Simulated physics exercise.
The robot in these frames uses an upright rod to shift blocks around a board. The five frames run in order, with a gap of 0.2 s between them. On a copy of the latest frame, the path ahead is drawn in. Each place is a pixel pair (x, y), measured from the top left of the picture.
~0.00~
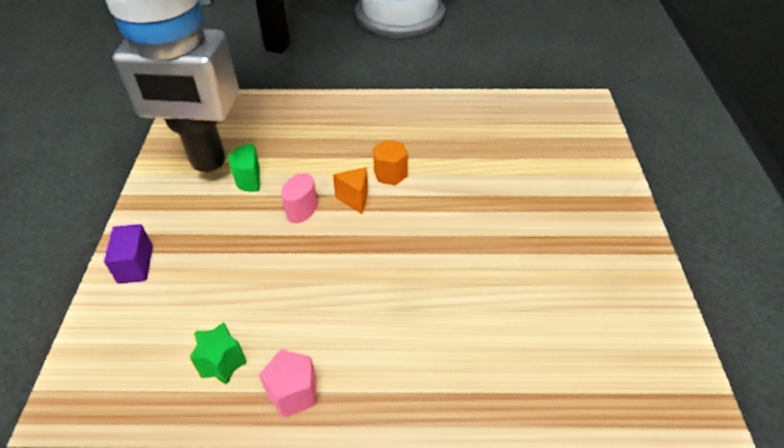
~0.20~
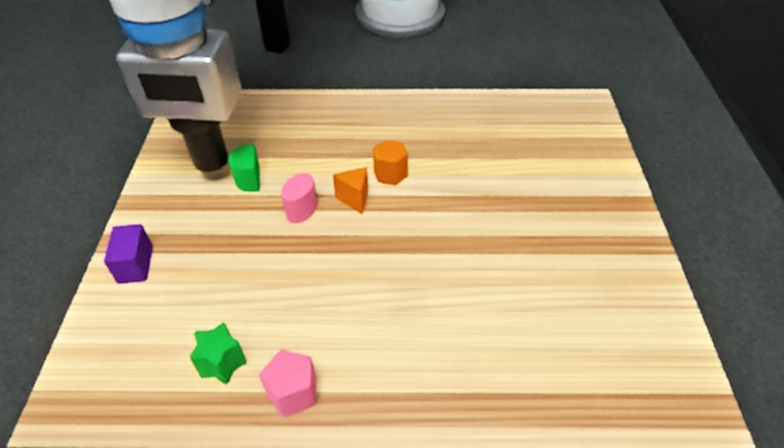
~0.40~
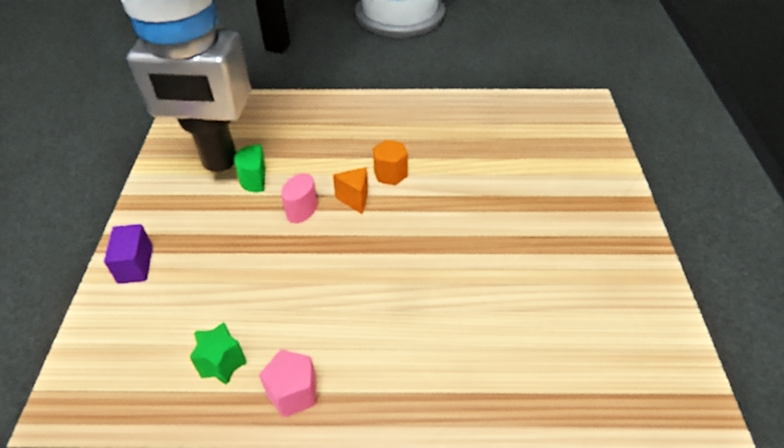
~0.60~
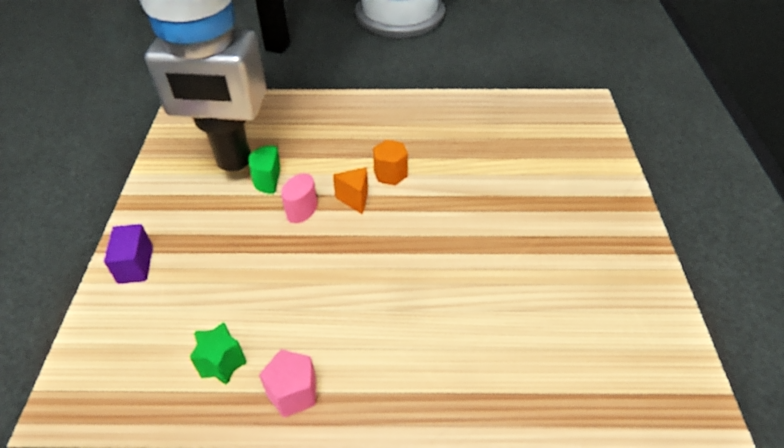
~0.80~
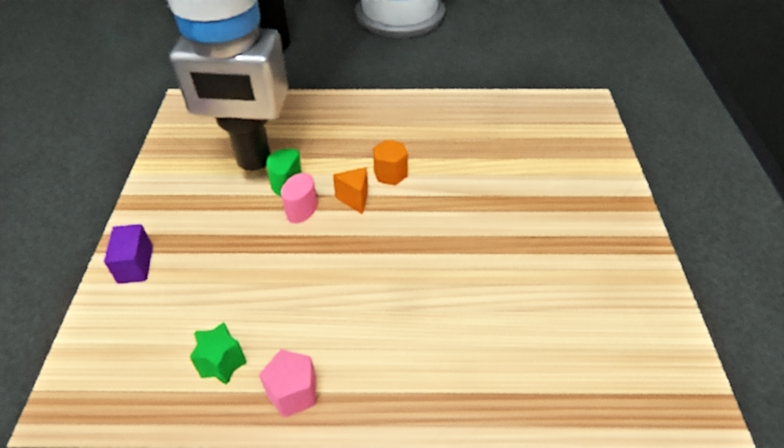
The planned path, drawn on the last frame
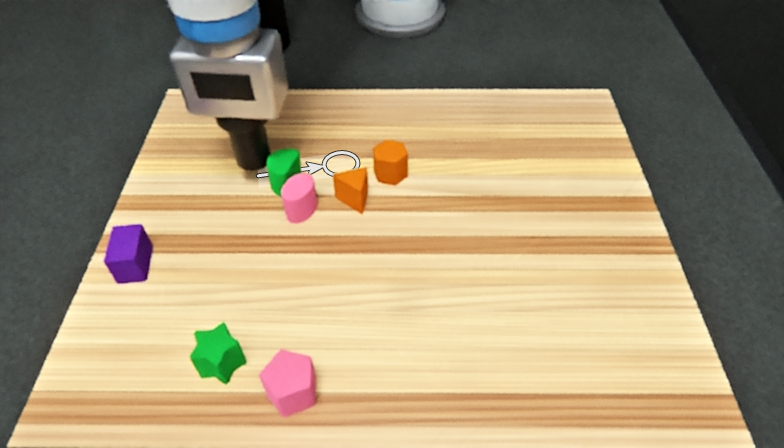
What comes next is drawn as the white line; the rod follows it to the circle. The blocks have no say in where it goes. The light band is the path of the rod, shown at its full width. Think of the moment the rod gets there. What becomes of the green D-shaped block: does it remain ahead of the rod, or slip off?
The rod has moved past the green D-shaped block by the time the path ends.
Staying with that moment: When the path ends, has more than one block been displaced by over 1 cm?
Going by the path, no.
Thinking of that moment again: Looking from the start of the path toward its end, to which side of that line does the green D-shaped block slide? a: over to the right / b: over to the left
(a)
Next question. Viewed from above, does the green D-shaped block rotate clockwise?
I'd say yes.
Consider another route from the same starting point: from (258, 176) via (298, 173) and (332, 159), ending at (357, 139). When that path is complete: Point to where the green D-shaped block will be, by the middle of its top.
The top centre is at (320, 166).
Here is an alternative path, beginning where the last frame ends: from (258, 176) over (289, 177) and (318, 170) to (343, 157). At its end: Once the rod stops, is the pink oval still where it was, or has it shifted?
The answer is that it is displaced.
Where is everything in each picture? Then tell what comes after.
Rod tip at (208, 162); block tops, green D-shaped block at (243, 157); orange hexagon at (390, 150), in the first picture.
Rod at (211, 162); blocks unchanged, in the second picture.
Rod at (220, 162); green D-shaped block at (248, 157), in the third picture.
Rod at (234, 161); green D-shaped block at (262, 158), in the fourth picture.
Rod at (254, 161); green D-shaped block at (281, 160); orange hexagon at (390, 150), in the fifth picture.
Path on the board, from (258, 176) directly to (341, 164).
On the path given first. Halfway along, rod at (298, 154); green D-shaped block at (313, 165), turned 75° clockwise.
At the end, rod at (340, 149); green D-shaped block at (321, 166), turned 105° clockwise; orange hexagon in place.
